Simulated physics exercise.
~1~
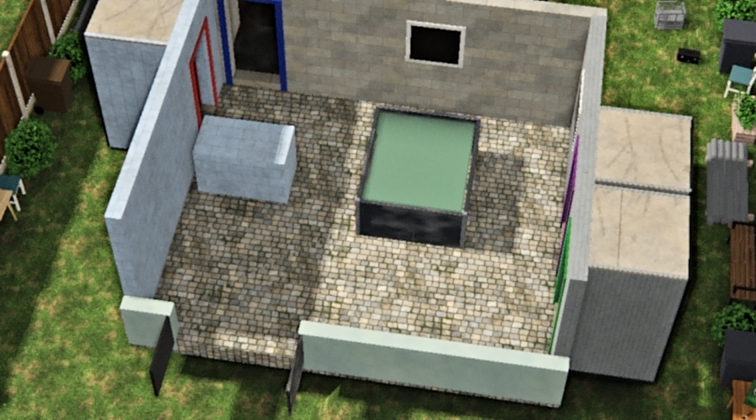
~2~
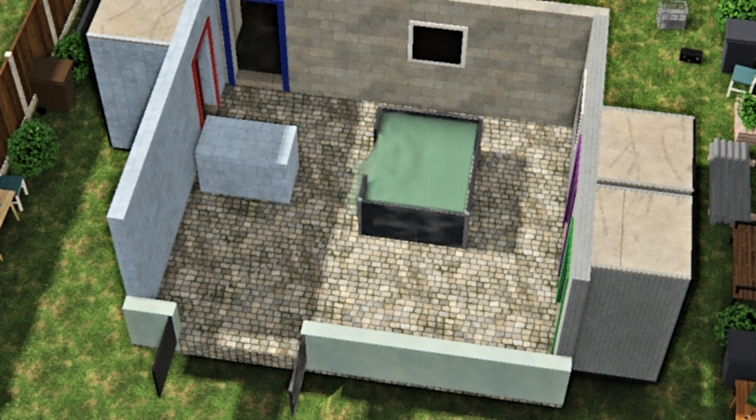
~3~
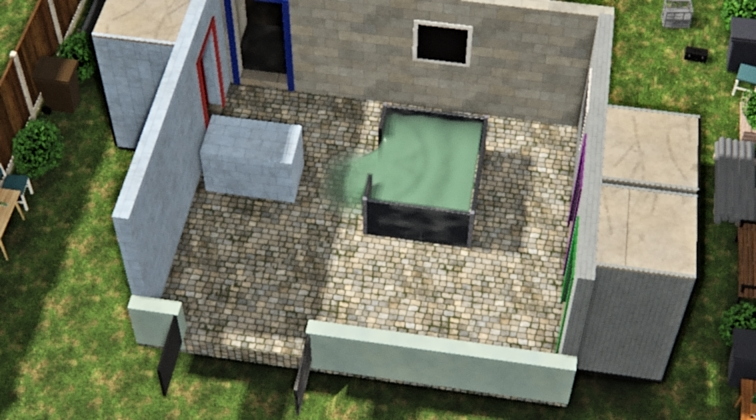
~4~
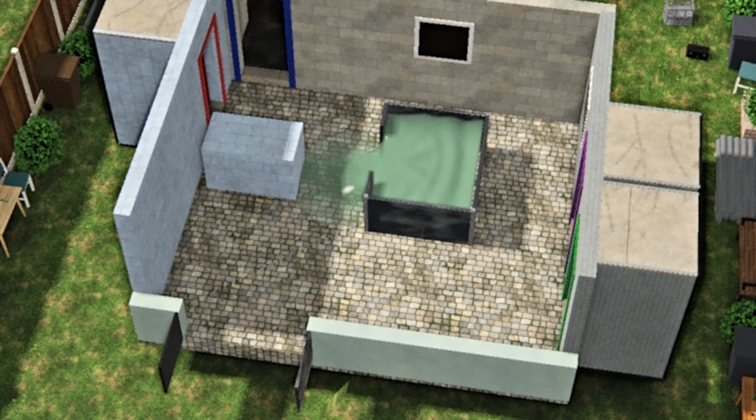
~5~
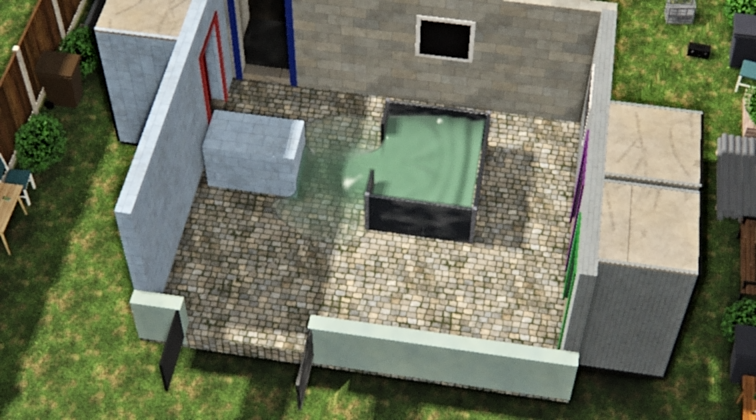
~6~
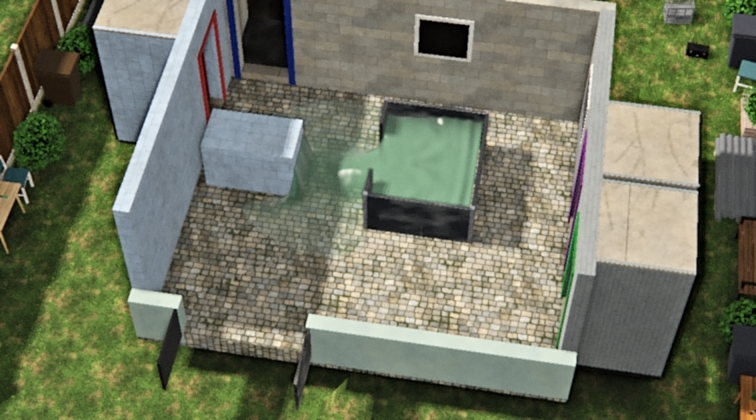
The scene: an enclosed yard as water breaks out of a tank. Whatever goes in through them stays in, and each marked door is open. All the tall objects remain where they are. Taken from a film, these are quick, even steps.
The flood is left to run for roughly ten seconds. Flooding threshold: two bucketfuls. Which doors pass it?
The purple door does not pass it; the blue door passes it; the red door passes it; the green door does not pass it.
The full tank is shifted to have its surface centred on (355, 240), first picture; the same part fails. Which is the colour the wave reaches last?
The purple-painted one.
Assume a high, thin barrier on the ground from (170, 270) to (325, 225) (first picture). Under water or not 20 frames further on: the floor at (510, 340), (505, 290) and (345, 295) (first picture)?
Taking the points in turn, they are high and dry, high and dry and inundated.
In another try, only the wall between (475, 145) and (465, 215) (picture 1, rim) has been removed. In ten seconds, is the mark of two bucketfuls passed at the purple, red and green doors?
Going door by door: The purple door gets too much, the red door gets too much, and the green door gets too much.
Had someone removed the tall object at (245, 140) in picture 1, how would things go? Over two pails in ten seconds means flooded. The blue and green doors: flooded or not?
Door by door: Blue crosses the mark, green remains below the mark.
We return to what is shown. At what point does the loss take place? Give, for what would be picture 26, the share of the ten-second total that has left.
Estimate: 40 %.
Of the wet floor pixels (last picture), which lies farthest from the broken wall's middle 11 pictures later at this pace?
Pixel estimate: (155, 316).
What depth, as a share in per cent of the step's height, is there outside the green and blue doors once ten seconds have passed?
Depth ratios, approx.: 90 and 40 percent.
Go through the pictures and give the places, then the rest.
In the first frame, the tank at (420, 162) is whole and still.
In the second frame, water pours out at (372, 174) and has run to (354, 209).
In the third frame, water pours out at (377, 175) and has run to (323, 195).
In the fourth frame, water pours out at (378, 173) and has run to a hidden place.
In the fifth frame, water pours out at (379, 171) and has run to a hidden place.
In the sixth frame, water pours out at (378, 170) and has run to a hidden place.
A moment on, water covers 35 % of the floor; the purple door not reached, the blue door wet at the sill, nothing in, the red door under two buckets in, the green door not reached.
Next, water covers 45 % of the floor; the purple door not reached, the blue door over two buckets in, the red door over two buckets in, the green door not reached.
Then, water covers 60 % of the floor; the purple door not reached, the blue door far over two buckets in, the red door far over two buckets in, the green door not reached.
Later, water covers 75 % of the floor; the purple door not reached, the blue door far over two buckets in, the red door far over two buckets in, the green door wet at the sill, nothing in.
In the end, water covers 95 % of the floor; the purple door wet at the sill, nothing in, the blue door far over two buckets in, the red door far over two buckets in, the green door wet at the sill, nothing in.
